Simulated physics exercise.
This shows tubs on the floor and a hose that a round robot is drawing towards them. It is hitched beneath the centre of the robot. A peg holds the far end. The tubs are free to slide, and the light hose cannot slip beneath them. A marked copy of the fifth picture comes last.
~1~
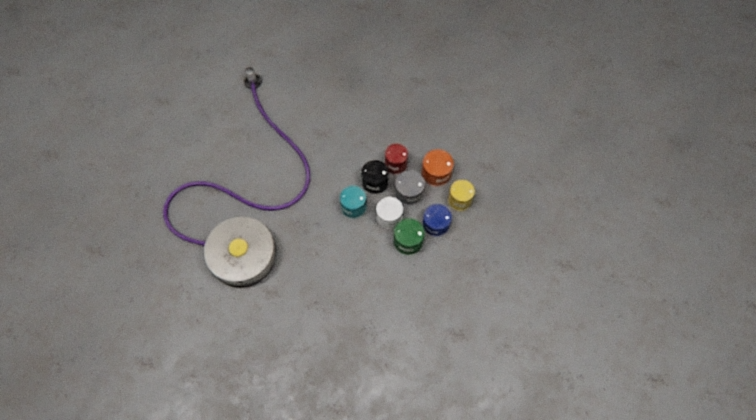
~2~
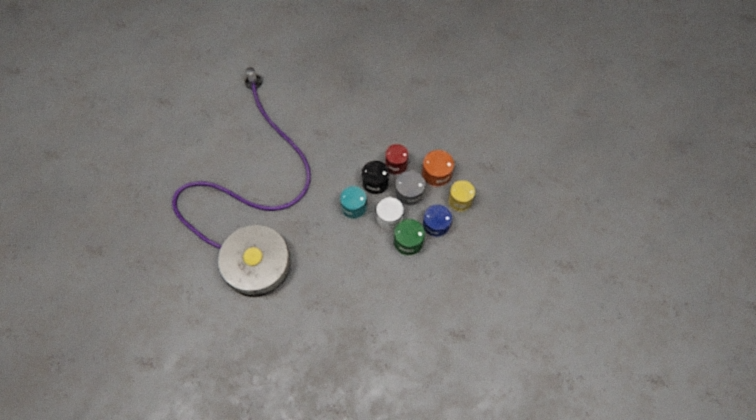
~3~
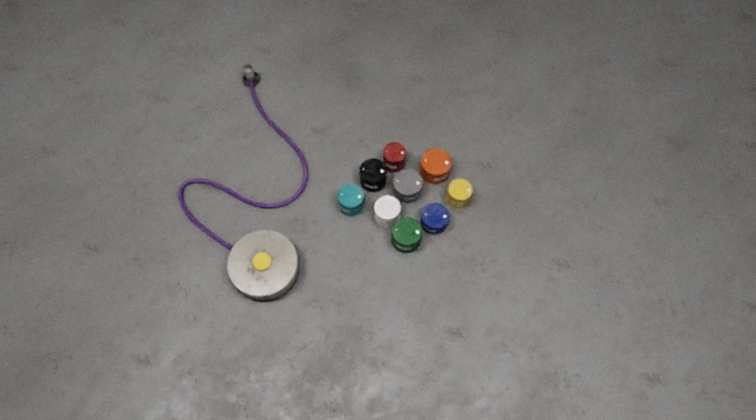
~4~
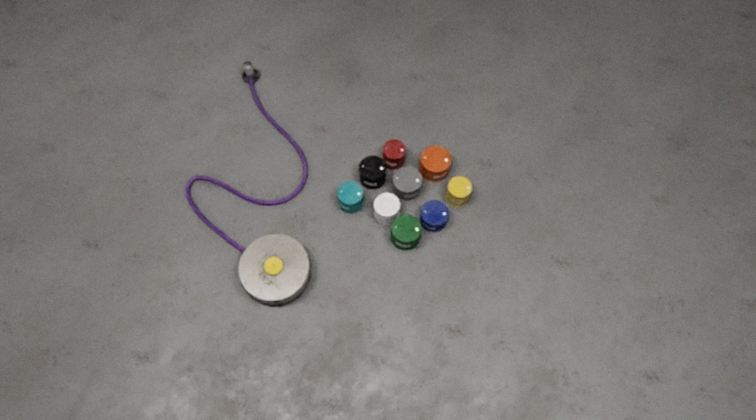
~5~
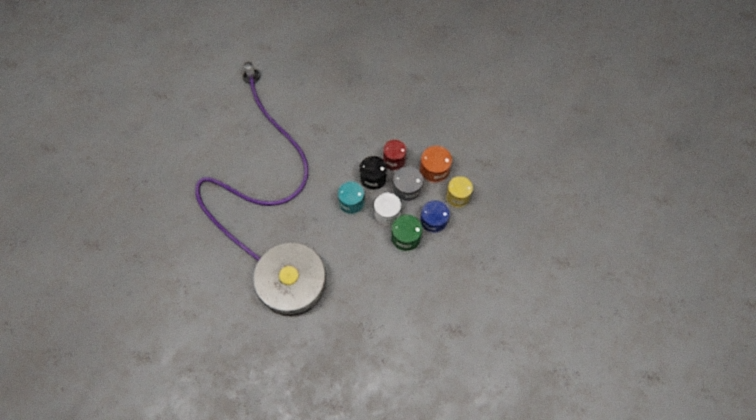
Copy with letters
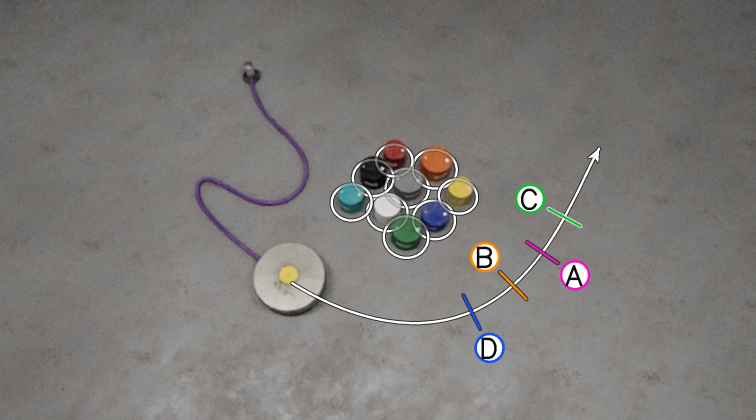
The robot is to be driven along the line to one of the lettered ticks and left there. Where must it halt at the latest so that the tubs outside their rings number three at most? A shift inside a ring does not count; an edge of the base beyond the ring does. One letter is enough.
Up to mark C.
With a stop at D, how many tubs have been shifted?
The count is none.
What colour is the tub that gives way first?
Green.
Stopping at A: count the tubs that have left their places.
The count is none.
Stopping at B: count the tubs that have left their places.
The count is none.
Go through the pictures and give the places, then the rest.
The first frame shows white tub (390, 213); black tub (375, 177); red tub (396, 159).
The second frame shows robot (255, 261); blue tub (437, 221).
The third frame shows robot (264, 266); yellow tub (459, 194).
The fourth frame shows robot (275, 270); peg (249, 71).
The fifth frame shows robot (290, 279); orange tub (436, 164); white tub (387, 209); black tub (373, 173).
On the marked copy, A at (542, 253); B at (513, 285); C at (564, 217); D at (472, 312); the route from (292, 283) via (496, 299) to (599, 149).
Following C. Soon after the start, robot (401, 319).
Later, robot (514, 283).
In the end, robot (568, 213); green tub (409, 226); one over the rings.
As for the rest, A is within the limit but short; B is within the limit but short; D is within the limit but short.
